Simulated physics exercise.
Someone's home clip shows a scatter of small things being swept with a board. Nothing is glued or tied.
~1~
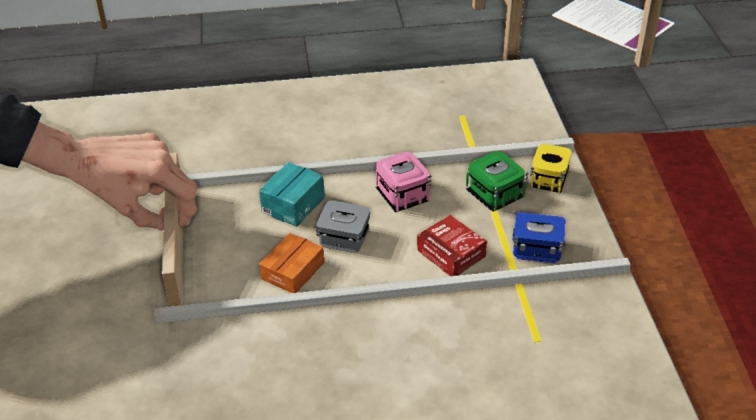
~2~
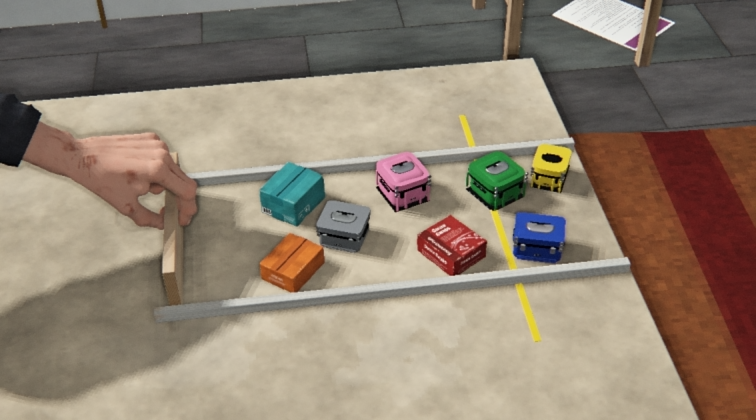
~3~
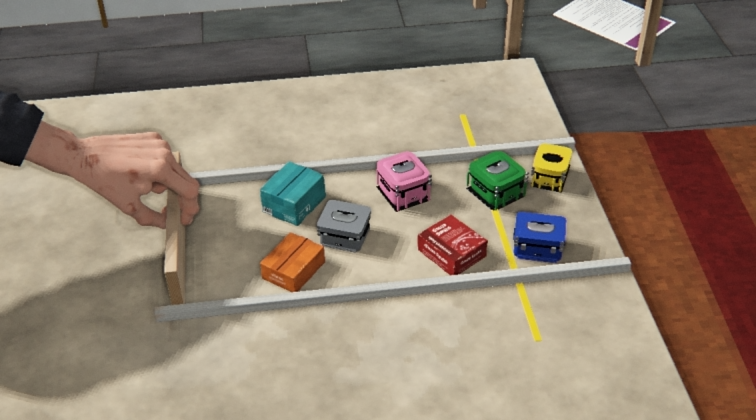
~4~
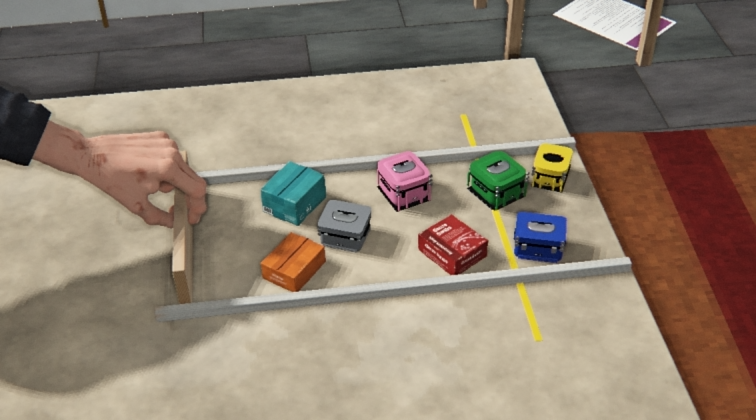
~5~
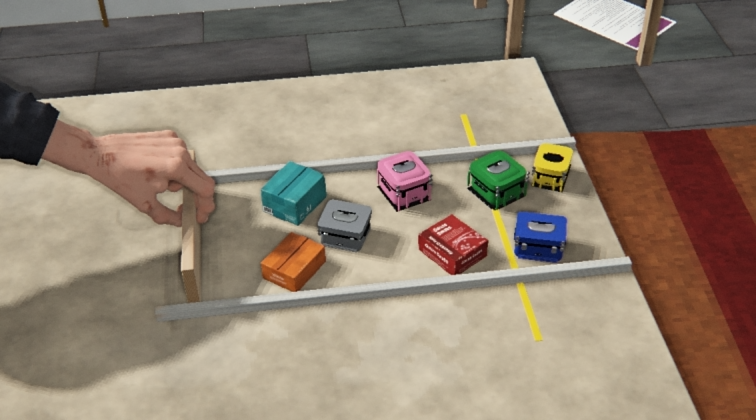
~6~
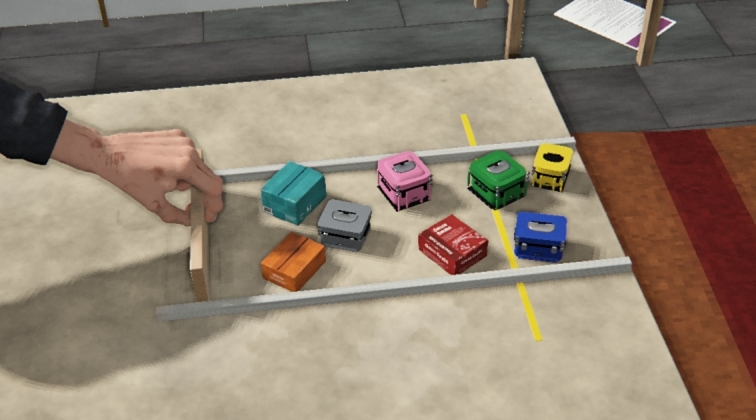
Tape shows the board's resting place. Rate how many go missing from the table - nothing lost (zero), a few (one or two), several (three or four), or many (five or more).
A few, one or two.
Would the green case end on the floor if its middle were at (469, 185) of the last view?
The green case survives.
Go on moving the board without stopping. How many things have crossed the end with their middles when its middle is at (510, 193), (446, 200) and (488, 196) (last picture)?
Over the end: 3, 0, 1.
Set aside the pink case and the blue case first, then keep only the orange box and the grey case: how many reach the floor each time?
Taking the two tries in turn, it comes to 0 and 1.
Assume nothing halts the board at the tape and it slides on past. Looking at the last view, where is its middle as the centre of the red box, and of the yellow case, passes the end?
I'd say about (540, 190) for the first one and about (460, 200) for the second.
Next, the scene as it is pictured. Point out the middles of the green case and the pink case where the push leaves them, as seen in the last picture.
You'll see the green case at (593, 174), with the pink case at (549, 167).
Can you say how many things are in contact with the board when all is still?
So the total is 3.
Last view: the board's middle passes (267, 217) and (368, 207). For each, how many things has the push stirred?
Well, it's 2 at the first one and 4 at the second.
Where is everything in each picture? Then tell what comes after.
In the first picture, yellow case (551, 169); blue case (539, 238); green case (496, 181); board (174, 228); tape (495, 215).
In the second picture, blue case (539, 238); board (174, 227).
In the third picture, green case (497, 180); pink case (403, 180).
In the fourth picture, yellow case (552, 168); red box (453, 245).
In the fifth picture, blue case (540, 238); turquoise box (294, 193).
In the sixth picture, yellow case (552, 167); blue case (540, 238); green case (497, 180); board (200, 224); tape (497, 213).
Early on, none off yet; yellow case at rest near (552, 167); blue case at rest near (540, 238); green case at rest near (497, 180).
A while later, none off yet; yellow case at rest near (552, 167); blue case at rest near (540, 238); green case travelled a little near (511, 180).
Finally, the number that fall off is one or two; lost, yellow case.
